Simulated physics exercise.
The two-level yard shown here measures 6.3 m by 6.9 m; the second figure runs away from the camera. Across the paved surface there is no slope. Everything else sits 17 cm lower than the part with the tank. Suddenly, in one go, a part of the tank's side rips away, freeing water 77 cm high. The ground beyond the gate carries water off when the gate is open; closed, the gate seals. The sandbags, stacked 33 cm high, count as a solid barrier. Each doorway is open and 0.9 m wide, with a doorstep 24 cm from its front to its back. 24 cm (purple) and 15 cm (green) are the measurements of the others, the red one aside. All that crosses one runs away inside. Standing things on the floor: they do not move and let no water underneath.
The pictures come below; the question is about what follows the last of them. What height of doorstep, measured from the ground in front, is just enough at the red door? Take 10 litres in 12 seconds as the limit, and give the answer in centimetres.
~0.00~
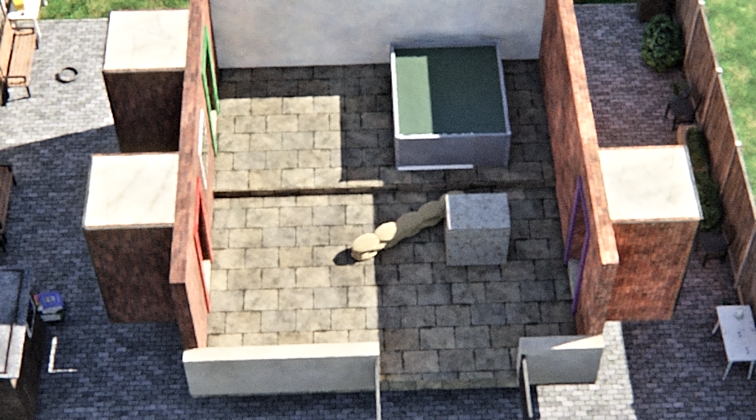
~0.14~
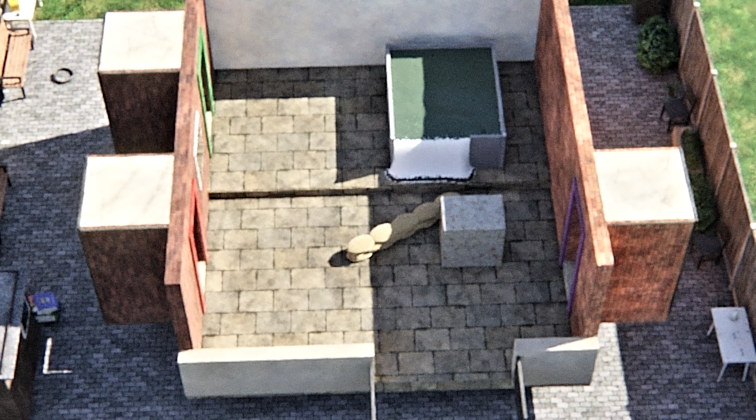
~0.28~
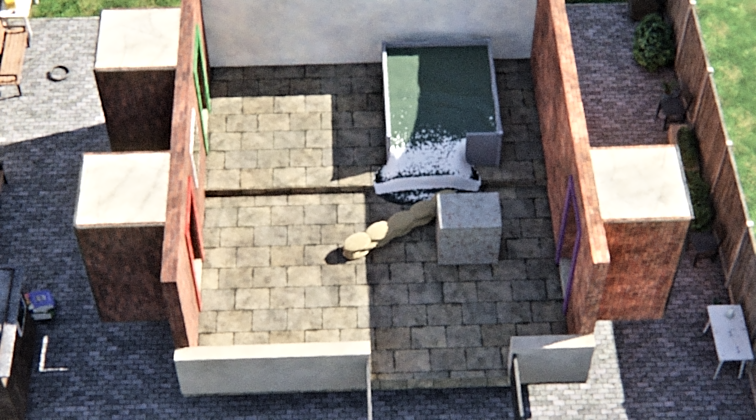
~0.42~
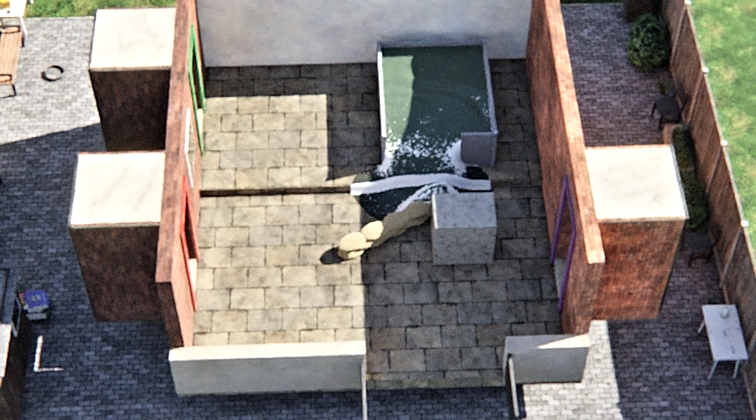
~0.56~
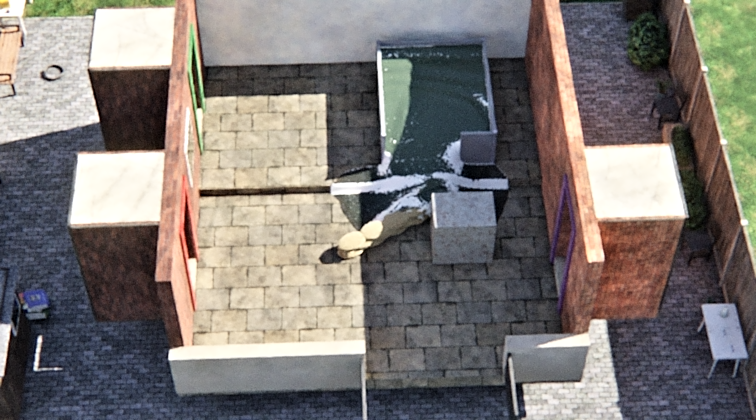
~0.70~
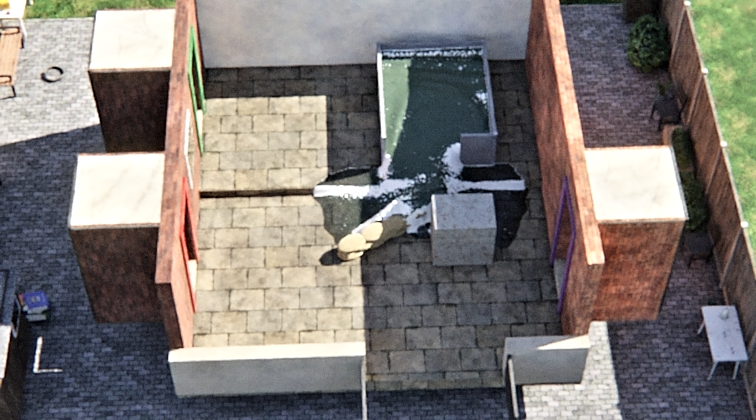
About 26 cm.
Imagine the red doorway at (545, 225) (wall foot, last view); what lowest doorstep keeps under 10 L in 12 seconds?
You'd want it roughly 28 cm high.
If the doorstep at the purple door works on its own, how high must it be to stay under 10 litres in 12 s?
Purple door - some 14.5 centimetres.
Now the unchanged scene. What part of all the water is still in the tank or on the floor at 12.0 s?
Close to 72 in a hundred.
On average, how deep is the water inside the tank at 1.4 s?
Roughly 49 cm.
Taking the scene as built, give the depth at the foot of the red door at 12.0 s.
It comes to about 12.0 centimetres deep.
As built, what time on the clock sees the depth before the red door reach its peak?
2.4 s.
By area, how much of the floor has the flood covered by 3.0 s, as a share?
Approximately 65 %.
After 1.4 s water covers 25 % of the floor, deepest (60 cm) near (427, 205); it has not reached the red door.
After 3.0 s water covers 65 % of the floor, deepest (40 cm) near (427, 205); 25 cm at the red door, 95 litres in over its 11 cm doorstep.
After 12.0 s water covers 65 % of the floor, deepest (17 cm) near (446, 197); 12 cm at the red door, 235 litres in over its 11 cm doorstep.
At the red door as built, the water arrived by 1.7 s and peaked near 26 cm at 2.4 s.
With a doorstep of 24 cm, 16 litres would have come in within the 12 s; with 32.5 cm, 0 litres. So under 10 litres takes about 26 cm.
